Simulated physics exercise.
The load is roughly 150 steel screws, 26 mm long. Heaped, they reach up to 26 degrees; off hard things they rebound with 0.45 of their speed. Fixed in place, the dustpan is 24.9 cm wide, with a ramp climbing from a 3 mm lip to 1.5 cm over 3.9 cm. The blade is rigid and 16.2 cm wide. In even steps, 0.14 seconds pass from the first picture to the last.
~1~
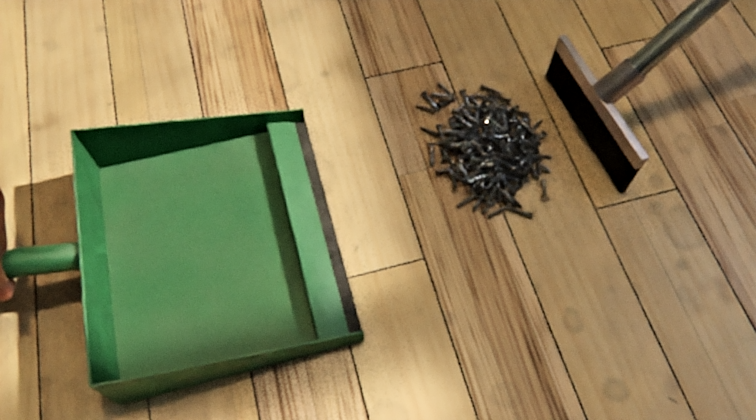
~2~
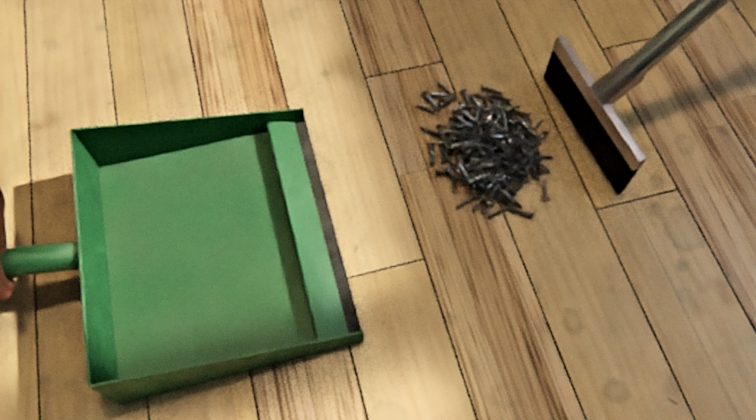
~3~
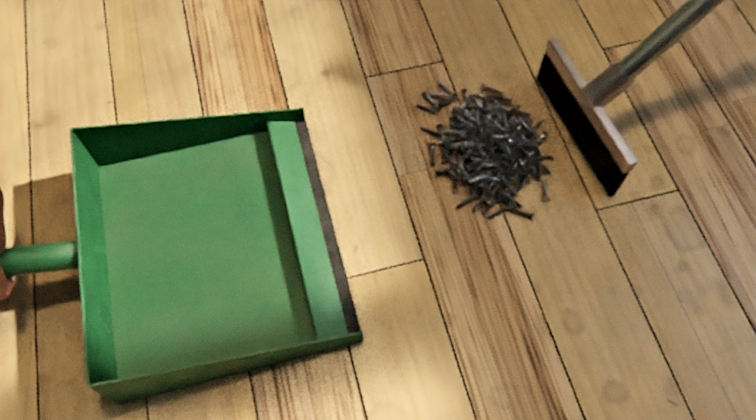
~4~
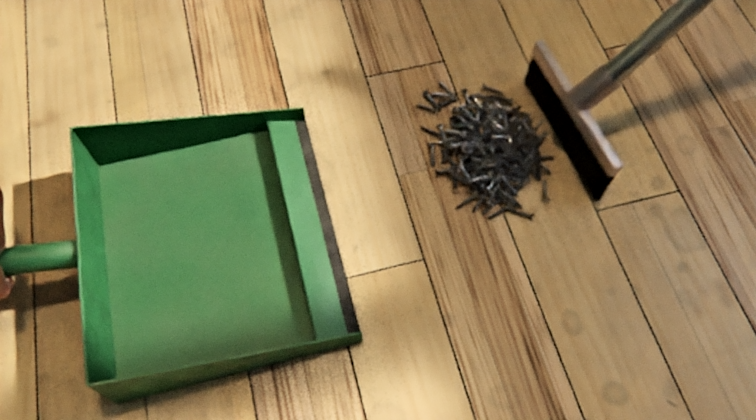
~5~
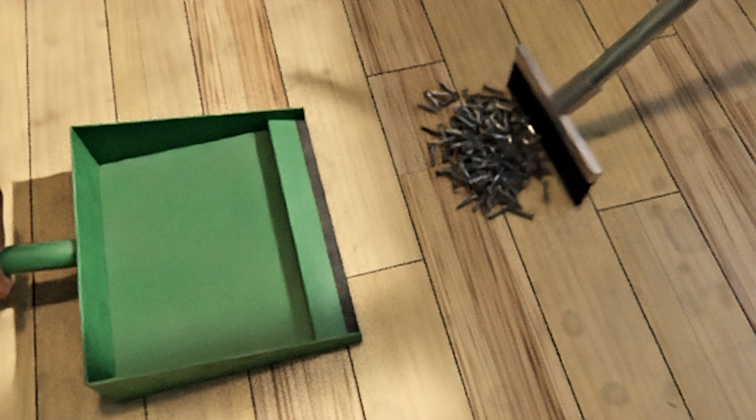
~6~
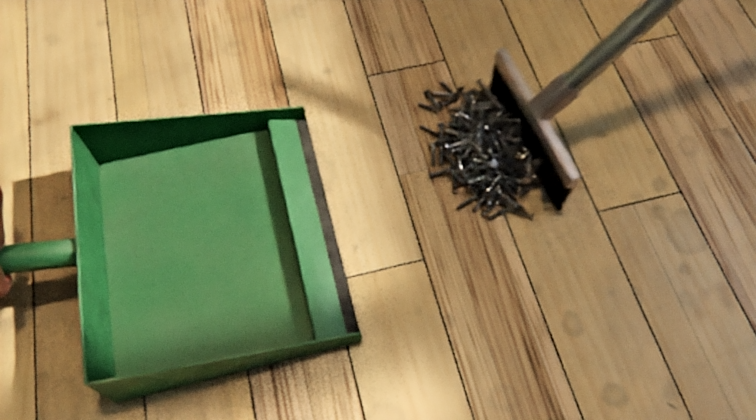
A large green dustpan lies at the left on a light wooden plank floor, seen from above at an angle, with part of a hand at its handle by the edge. A heap of dark metal screws sits right of centre, beside a dark-edged blade on a pole. The blade slides left and slightly downward, meets the heap and nudges its near side, while the dustpan stays still.
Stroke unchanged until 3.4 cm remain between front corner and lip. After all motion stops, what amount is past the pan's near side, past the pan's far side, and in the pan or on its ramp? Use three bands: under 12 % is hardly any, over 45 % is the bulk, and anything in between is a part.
Near side: Hardly any, far side: Hardly any, pan: A part.
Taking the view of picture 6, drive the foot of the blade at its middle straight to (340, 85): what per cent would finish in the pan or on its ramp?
That comes to near 5 percent.
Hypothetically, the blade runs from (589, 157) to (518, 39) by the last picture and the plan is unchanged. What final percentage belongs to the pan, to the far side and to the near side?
Pan 0, far 20, near 0.
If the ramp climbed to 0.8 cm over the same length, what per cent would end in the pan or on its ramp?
Near 25 per cent, then.
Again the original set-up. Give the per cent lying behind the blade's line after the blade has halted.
Estimate: About 5 %.
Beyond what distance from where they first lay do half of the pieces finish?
I'd put it near 18 cm.
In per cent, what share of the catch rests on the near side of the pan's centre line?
Something like 20 per cent of the catch.
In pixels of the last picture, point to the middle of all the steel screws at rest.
When it all comes to rest, the middle is near (333, 186).
Then, 0.13 s after the last picture, middle of the blade 12 cm from the lip; 0 % over the lip, far side 5 %, near side 0 %.
Then, 0.21 s after the last picture, middle of the blade 6 cm from the lip; 0 % over the lip, far side 5 %, near side 0 %.
Then, 0.43 s after the last picture, middle of the blade 4 cm from the lip; 25 % over the lip, far side 5 %, near side 0 %.
In the end, near side 0 %, far side 5 %, pan 20 %, in front of the lip or behind the blade 70 %.
